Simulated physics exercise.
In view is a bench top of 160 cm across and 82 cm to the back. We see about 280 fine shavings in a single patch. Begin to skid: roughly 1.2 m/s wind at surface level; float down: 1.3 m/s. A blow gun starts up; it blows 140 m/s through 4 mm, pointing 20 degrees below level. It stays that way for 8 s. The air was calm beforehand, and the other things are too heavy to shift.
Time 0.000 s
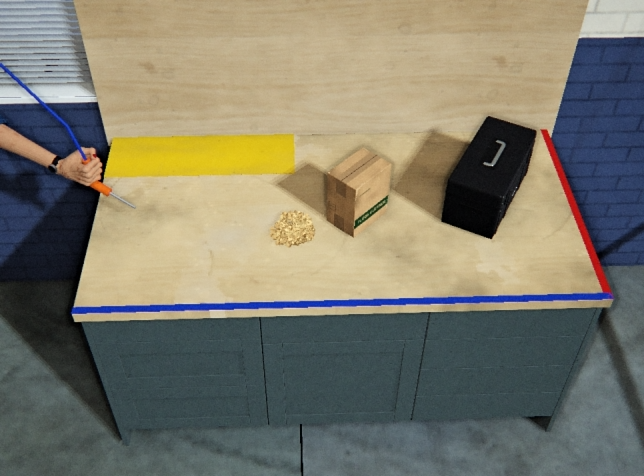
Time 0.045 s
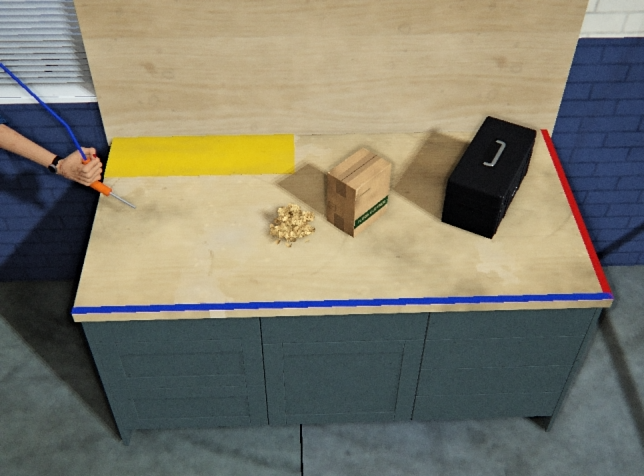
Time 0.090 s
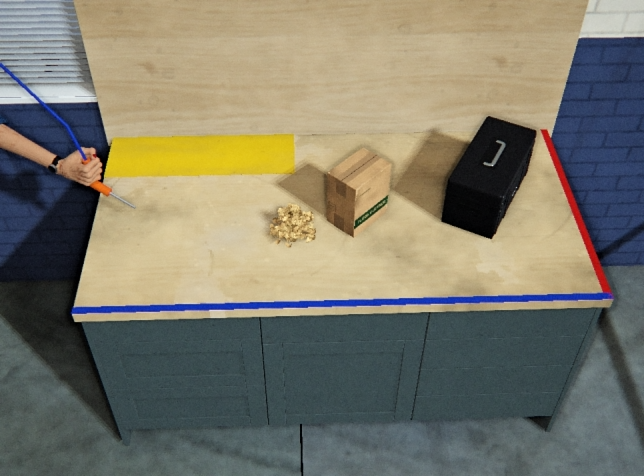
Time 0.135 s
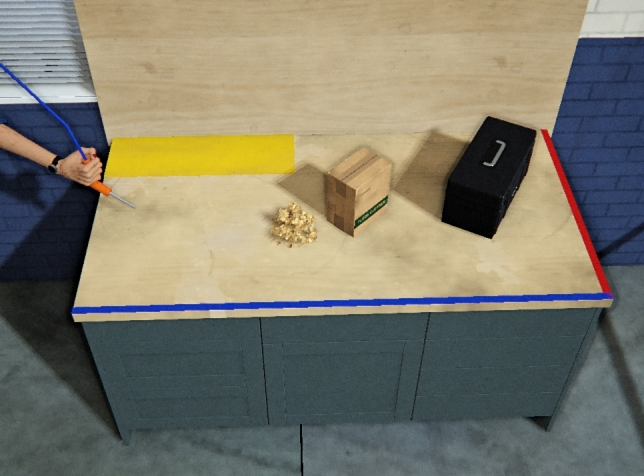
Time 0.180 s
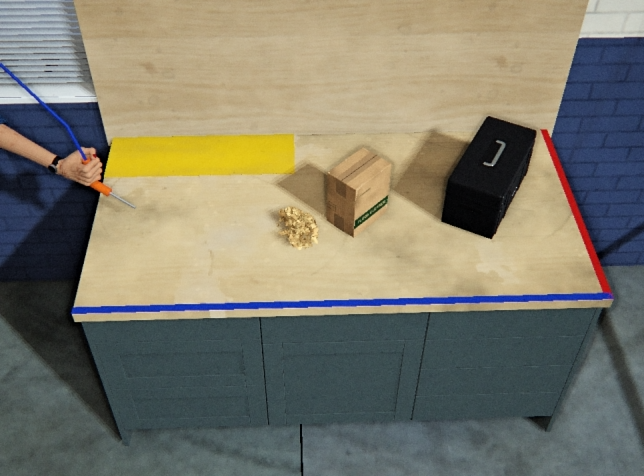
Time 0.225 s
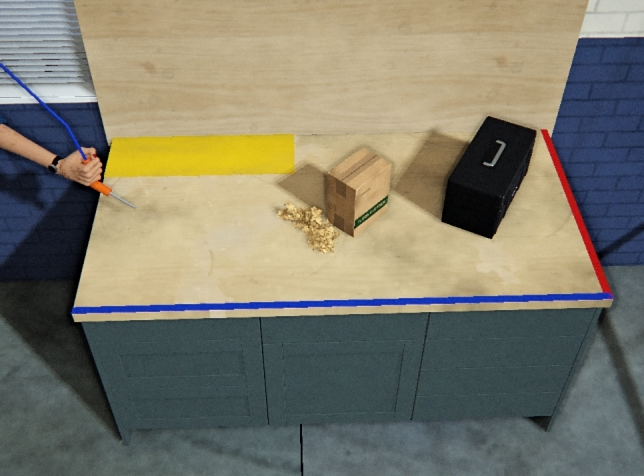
A small pile of pale shavings shifts and spreads slightly rightward beside the box.
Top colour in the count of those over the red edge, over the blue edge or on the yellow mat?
The red one.
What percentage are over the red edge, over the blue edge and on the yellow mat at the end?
I'd put it at around 50 % for red, 2 % for blue and 0 % for yellow.
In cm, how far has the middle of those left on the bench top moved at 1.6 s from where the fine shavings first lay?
About 45 cm.
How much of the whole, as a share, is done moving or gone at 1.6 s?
The share is about 40 %.
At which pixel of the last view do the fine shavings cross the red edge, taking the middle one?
Near (600, 264).
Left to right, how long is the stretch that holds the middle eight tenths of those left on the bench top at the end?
Roughly 50 cm.
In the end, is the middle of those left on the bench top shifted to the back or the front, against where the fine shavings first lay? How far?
Net drift is to the rear by close to 10 cm.
After 1.6 s the count stands so, 38 % are over the red edge, 2 % over the blue edge and 0 % on the yellow mat; the middle of those still in play is near (444, 225).
After 2.6 s the count stands so, 44 % are over the red edge, 2 % over the blue edge and 0 % on the yellow mat; the middle of those still in play is near (455, 227).
After 4.4 s the count stands so, 50 % are over the red edge, 2 % over the blue edge and 0 % on the yellow mat; the middle of those still in play is near (455, 227).
After 8.0 s, at the end, 52 % are over the red edge, 2 % over the blue edge and 0 % on the yellow mat; the middle of those still in play is near (441, 206).
